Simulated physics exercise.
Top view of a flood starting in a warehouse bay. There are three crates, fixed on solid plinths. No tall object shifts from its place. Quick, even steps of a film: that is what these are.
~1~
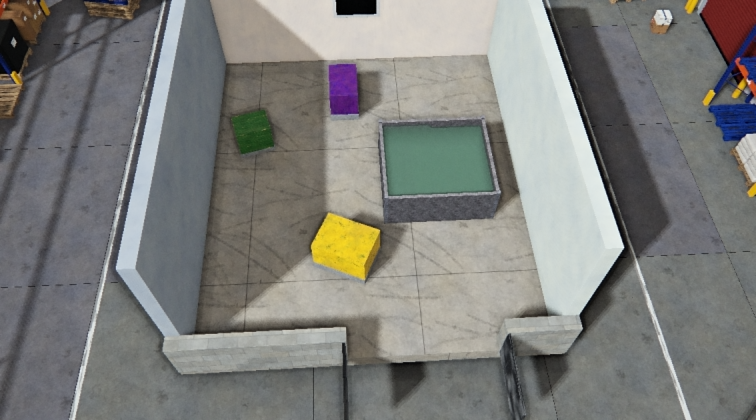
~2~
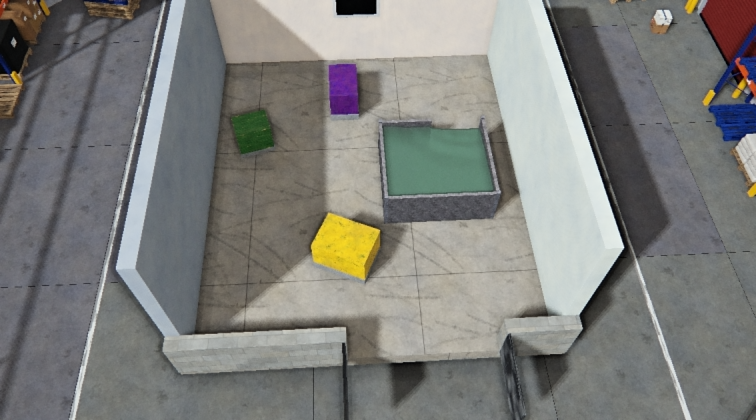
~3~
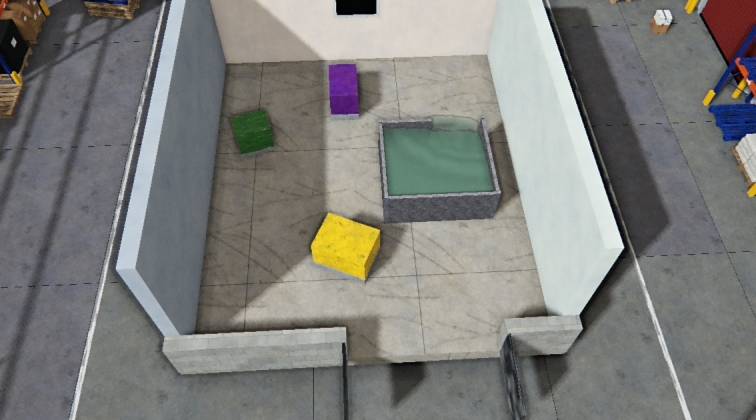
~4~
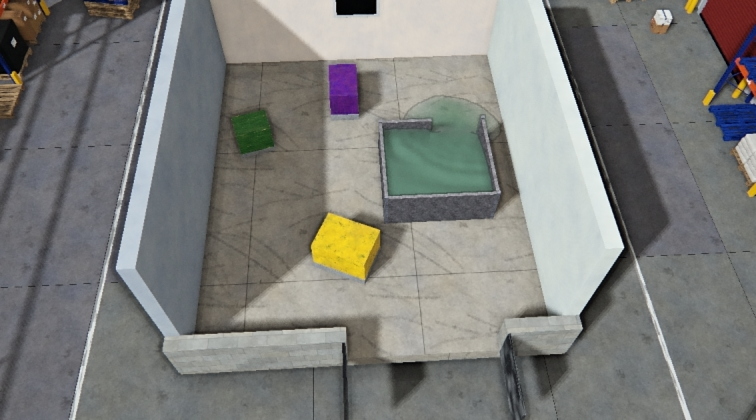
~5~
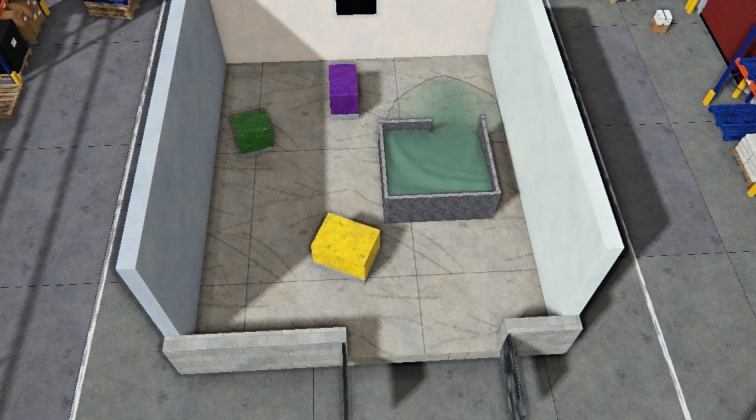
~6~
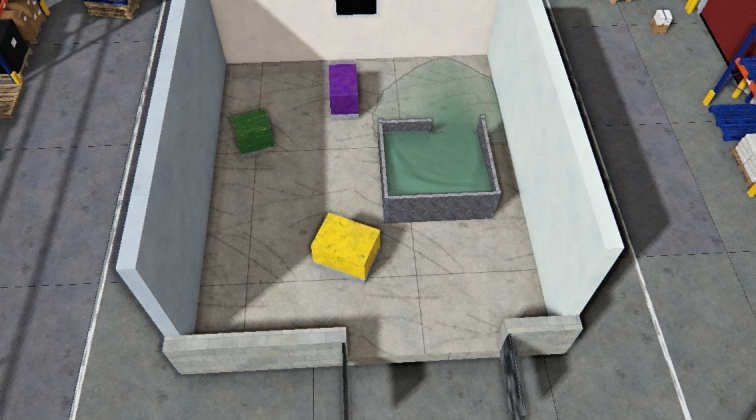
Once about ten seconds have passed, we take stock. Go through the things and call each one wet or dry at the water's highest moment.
Called one by one: The yellow crate is dry; the green crate is wet; the purple crate is wet.
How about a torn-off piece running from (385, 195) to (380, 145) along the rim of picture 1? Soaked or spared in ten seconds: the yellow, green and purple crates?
The yellow crate is reached; the green crate is reached; the purple crate is not reached.
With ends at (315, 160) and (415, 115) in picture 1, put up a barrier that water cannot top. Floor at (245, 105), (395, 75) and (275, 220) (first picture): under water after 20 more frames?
One by one: Soaked, soaked, spared.
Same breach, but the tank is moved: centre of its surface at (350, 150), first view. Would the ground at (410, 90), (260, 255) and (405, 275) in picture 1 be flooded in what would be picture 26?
Results in order - swamped, left untouched, left untouched.
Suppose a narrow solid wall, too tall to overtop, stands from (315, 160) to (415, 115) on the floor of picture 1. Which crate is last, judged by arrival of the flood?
It's the yellow-painted one.
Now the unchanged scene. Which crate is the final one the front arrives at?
Answer: The crate marked yellow.
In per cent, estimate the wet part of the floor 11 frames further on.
Share estimate: About 25 per cent.
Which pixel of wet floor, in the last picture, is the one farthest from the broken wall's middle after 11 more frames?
Estimated pixel: (275, 63).
A moment on, water covers 20 % of the floor; the yellow crate not reached, the green crate not reached, the purple crate water round its plinth.
Next, water covers 25 % of the floor; the yellow crate not reached, the green crate not reached, the purple crate water round its plinth.
Then, water covers 35 % of the floor; the yellow crate not reached, the green crate water round its plinth, the purple crate water round its plinth.
Later, water covers 70 % of the floor; the yellow crate water round its plinth, the green crate water round its plinth, the purple crate water round its plinth.
In the end, water covers 95 % of the floor; the yellow crate stayed above the water, the green crate was topped, the purple crate was topped.
